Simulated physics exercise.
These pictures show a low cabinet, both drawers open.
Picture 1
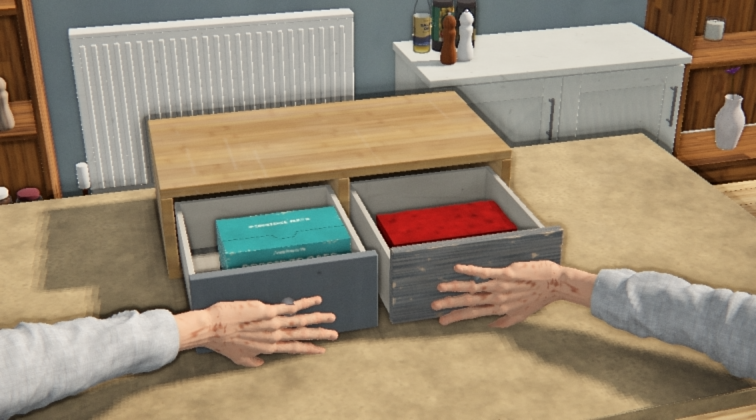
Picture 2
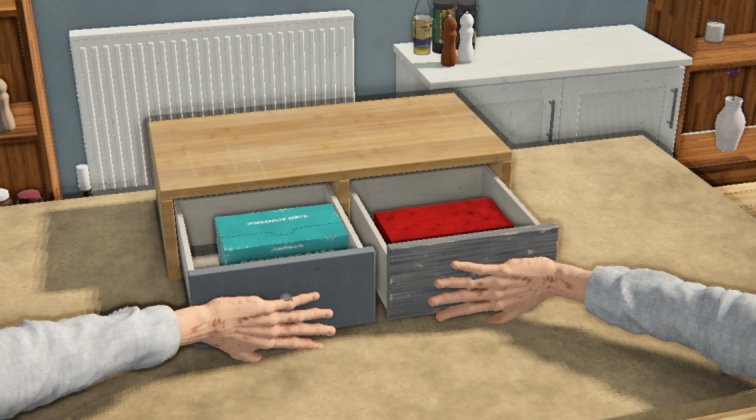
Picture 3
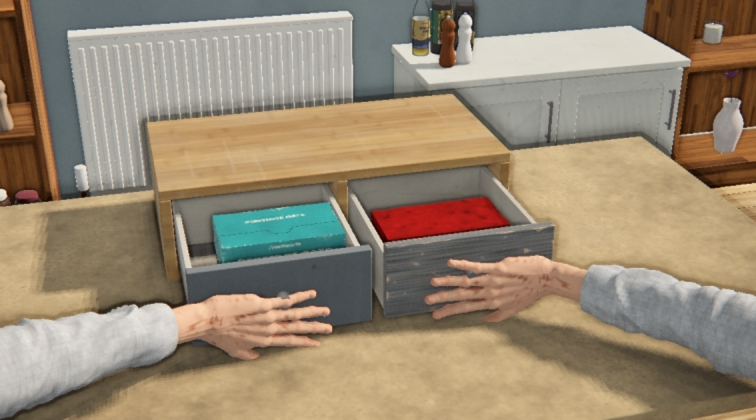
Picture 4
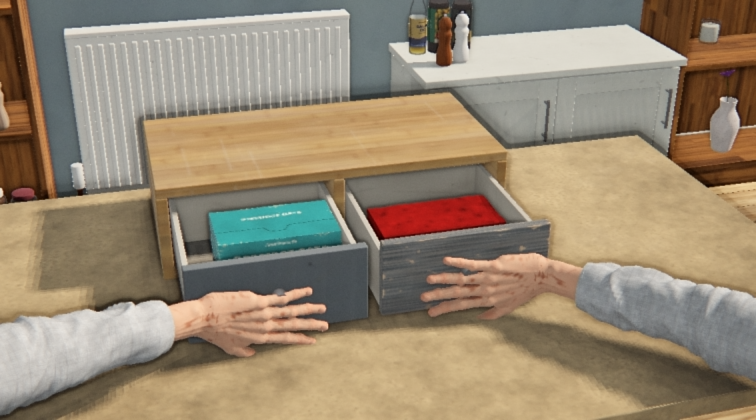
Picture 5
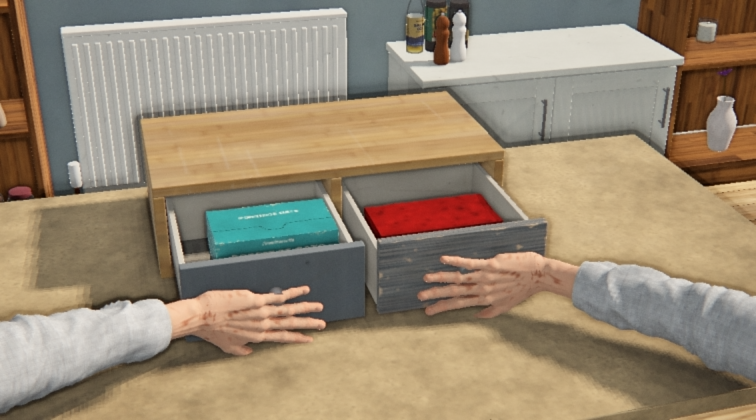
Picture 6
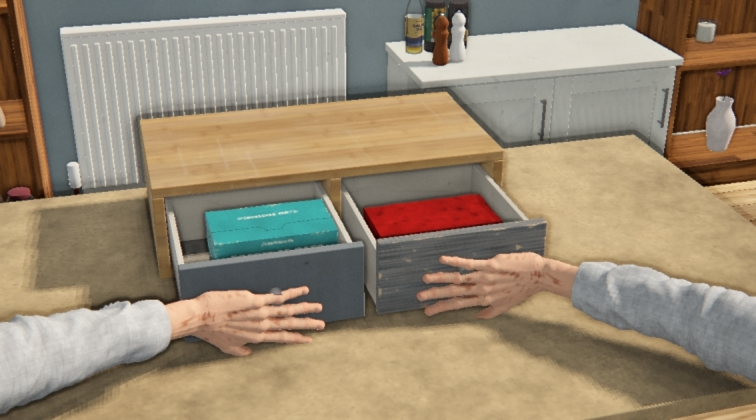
The video shows two hands resting before a low wooden cabinet with both drawers open, a turquoise box in the left and a red block in the right, while the view shifts very slightly and nothing else noticeably moves.
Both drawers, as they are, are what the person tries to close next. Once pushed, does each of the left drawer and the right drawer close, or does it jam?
In the end, the left drawer closes, the right drawer closes.
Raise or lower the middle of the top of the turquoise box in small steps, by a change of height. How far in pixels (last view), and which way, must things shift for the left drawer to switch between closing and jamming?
12 pixels up.
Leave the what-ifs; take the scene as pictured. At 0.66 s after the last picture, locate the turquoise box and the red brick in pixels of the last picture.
The turquoise box around (257, 207); the red brick around (412, 204).
Then, 0.42 s later than the last frame, left drawer about half in; right drawer starting in.
Then, 0.66 s later than the last frame, left drawer about half in; right drawer about half in.
Then, 0.86 s later than the last frame, left drawer nearly in; right drawer nearly in.
When it is over, the left drawer goes all the way in; the right drawer goes all the way in.
